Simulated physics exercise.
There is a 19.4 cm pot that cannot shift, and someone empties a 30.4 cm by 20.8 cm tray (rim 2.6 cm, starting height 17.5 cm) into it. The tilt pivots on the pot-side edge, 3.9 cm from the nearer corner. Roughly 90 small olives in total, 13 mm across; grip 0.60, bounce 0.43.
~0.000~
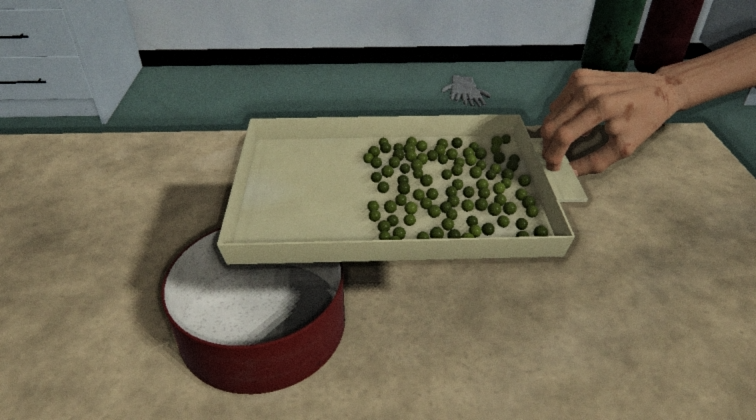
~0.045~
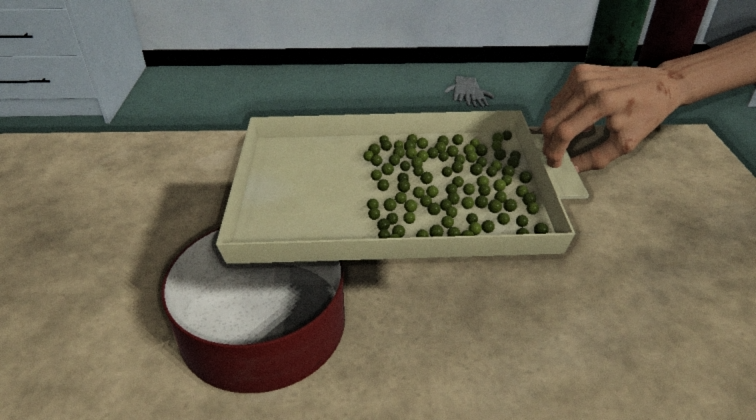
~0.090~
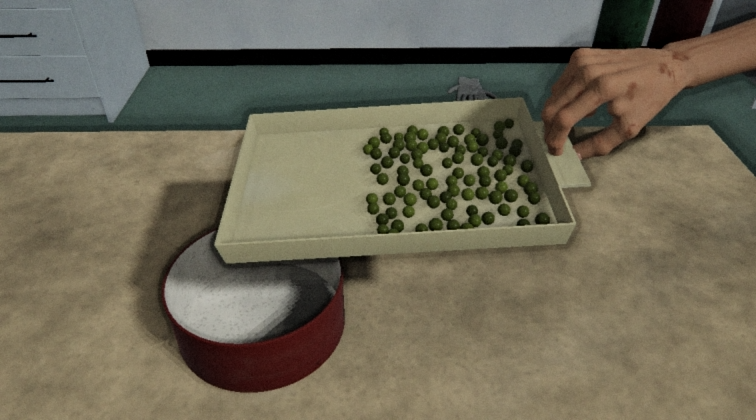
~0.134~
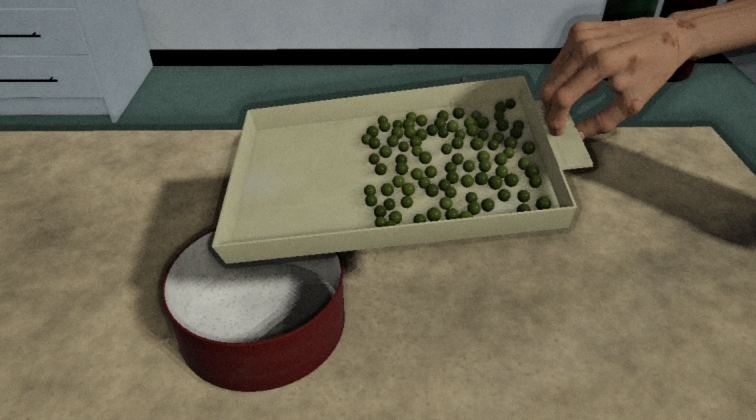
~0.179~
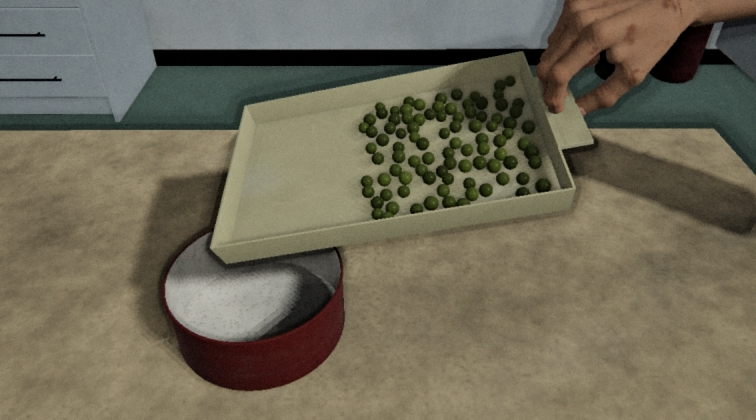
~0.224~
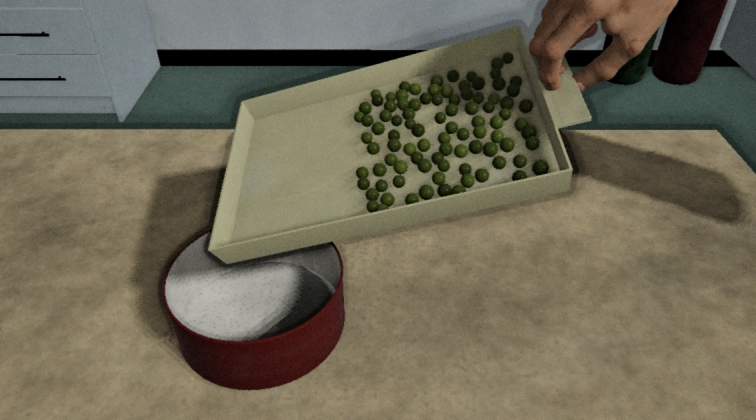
On a kitchen counter, a hand raising the right end of a cream tray of small green olives above a red pot.
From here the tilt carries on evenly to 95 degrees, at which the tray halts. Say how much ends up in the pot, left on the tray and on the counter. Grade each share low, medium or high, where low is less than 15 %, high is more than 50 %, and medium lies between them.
Shares - pot: Medium, tray: Low, counter: High.
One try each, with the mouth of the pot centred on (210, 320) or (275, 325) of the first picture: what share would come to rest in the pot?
The shares would be near 95 and 55 per cent respectively.
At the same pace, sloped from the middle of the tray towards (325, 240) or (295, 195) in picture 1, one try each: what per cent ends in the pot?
Around 25 % for the first direction, around 65 % for the second.
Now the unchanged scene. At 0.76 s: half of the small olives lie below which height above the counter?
Around 20 cm up.
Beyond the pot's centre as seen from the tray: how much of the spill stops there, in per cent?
I'd put it at close to 100 per cent.
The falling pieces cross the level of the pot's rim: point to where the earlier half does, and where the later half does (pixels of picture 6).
At roughly (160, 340) first, later on at (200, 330).
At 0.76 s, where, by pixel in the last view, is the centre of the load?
Look about (209, 237) in the last view.
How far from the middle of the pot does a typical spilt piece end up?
Distance: Some 20 cm.
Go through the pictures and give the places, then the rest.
The first picture shows tray tilt 0 degrees, front corners at (223, 242) and (569, 234); middle of the pieces at (458, 185); pot at (254, 275).
The second picture shows tray tilt 1 degrees, front corners at (222, 241) and (569, 231); middle of the pieces at (458, 182).
The third picture shows tray tilt 4 degrees, front corners at (220, 242) and (570, 221), lowest corner left front; middle of the pieces at (458, 173).
The fourth picture shows tray tilt 9 degrees, front corners at (217, 243) and (571, 205), lowest corner left front; middle of the pieces at (458, 159).
The fifth picture shows tray tilt 14 degrees, front corners at (215, 244) and (569, 186), lowest corner left front; middle of the pieces at (456, 143).
The sixth picture shows tray tilt 19 degrees, front corners at (213, 246) and (566, 168), lowest corner left front; middle of the pieces at (451, 128); pot at (254, 272). Its pace works out near 115 degrees a second.
After 0.55 s, tilt 57 degrees; the tray holds 100 %, the pot 0 %.
Then, at 0.76 s, tilt 81 degrees; the tray holds 75 %, the pot 0 %.
After 1.09 s, tilt 95 degrees; the tray holds 25 %, the pot 15 %.
In the end, at 2.2 s, pot 35 %, tray 5 %, counter 60 %.
